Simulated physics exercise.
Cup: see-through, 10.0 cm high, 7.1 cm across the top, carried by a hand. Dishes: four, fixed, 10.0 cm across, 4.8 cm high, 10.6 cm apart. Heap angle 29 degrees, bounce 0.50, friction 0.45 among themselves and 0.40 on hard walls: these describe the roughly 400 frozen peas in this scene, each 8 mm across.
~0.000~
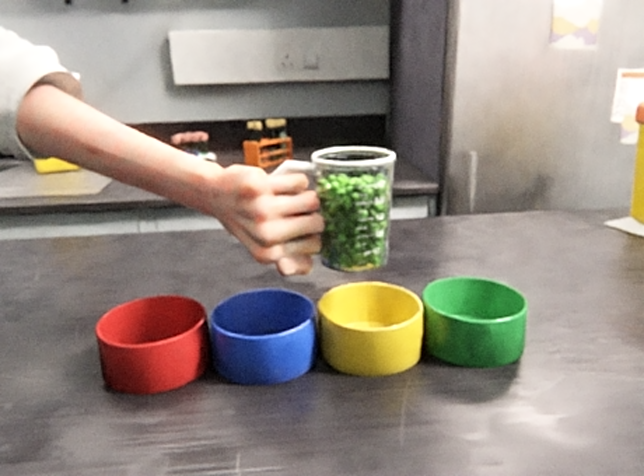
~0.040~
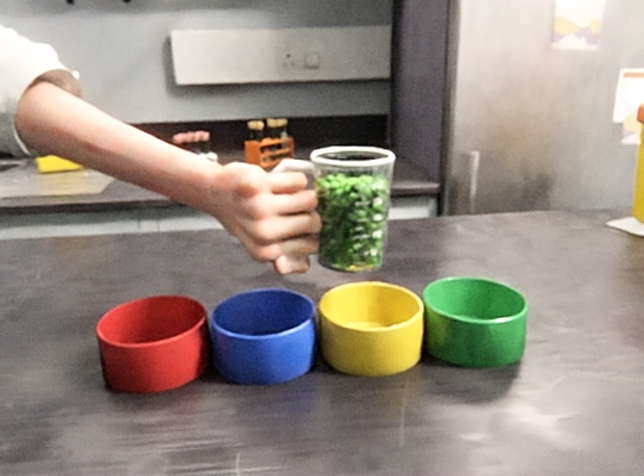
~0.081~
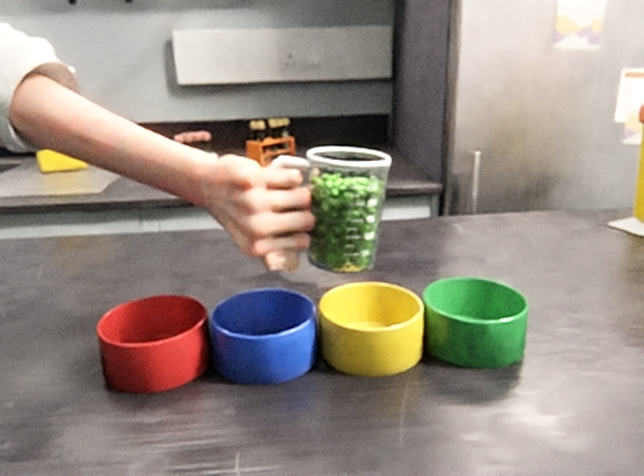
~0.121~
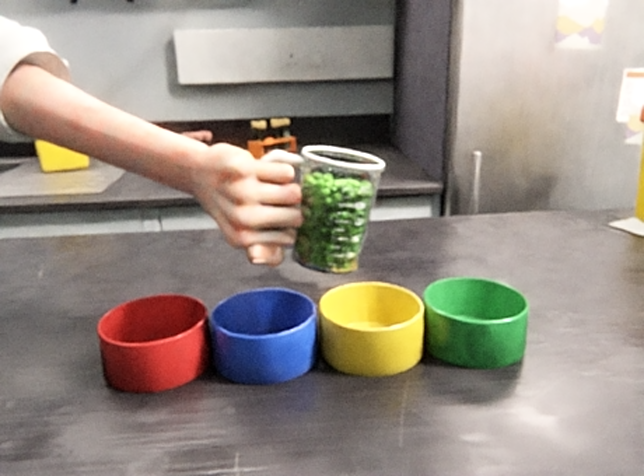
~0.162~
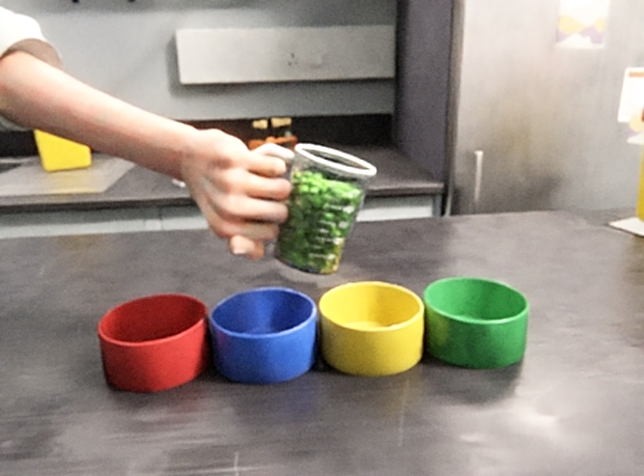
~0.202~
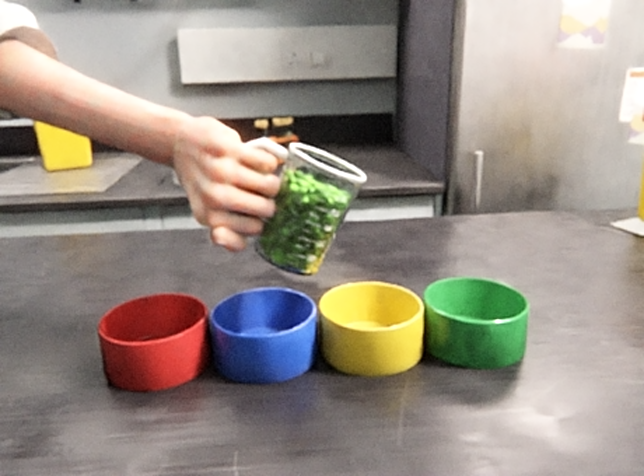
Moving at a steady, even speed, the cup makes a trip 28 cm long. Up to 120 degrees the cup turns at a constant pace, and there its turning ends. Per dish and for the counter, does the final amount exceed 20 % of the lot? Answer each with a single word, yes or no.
Red dish yes, blue dish no, green dish no, yellow dish no, counter no.
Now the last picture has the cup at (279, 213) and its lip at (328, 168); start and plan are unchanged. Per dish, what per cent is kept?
Final shares - red 100 %, blue 0 %, green 0 %, yellow 0 %.
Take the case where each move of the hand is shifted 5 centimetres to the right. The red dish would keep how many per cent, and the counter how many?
Shares in that case - red 50 / counter 10.
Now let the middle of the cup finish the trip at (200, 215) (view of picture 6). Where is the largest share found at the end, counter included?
Most goes to: Blue.
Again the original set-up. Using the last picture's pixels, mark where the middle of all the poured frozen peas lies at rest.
Approximately (159, 340) in the last view.
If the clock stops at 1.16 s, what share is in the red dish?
So far, roughly 85 per cent.
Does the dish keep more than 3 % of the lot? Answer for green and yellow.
For green, it does not, for yellow, it does not.
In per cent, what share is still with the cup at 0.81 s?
About 65 per cent.
Then, at 0.56 s, tilt 88 degrees; cup holds 100 %.
After 0.81 s, tilt 120 degrees; cup holds 65 %, red 25 %, blue 5 %.
Then, at 1.16 s, tilt 120 degrees; cup holds 5 %, red 85 %, blue 5 %.
By 1.8 s all is still; red 90 %, blue 5 %, green 0 %, yellow 0 %, counter 0 %.
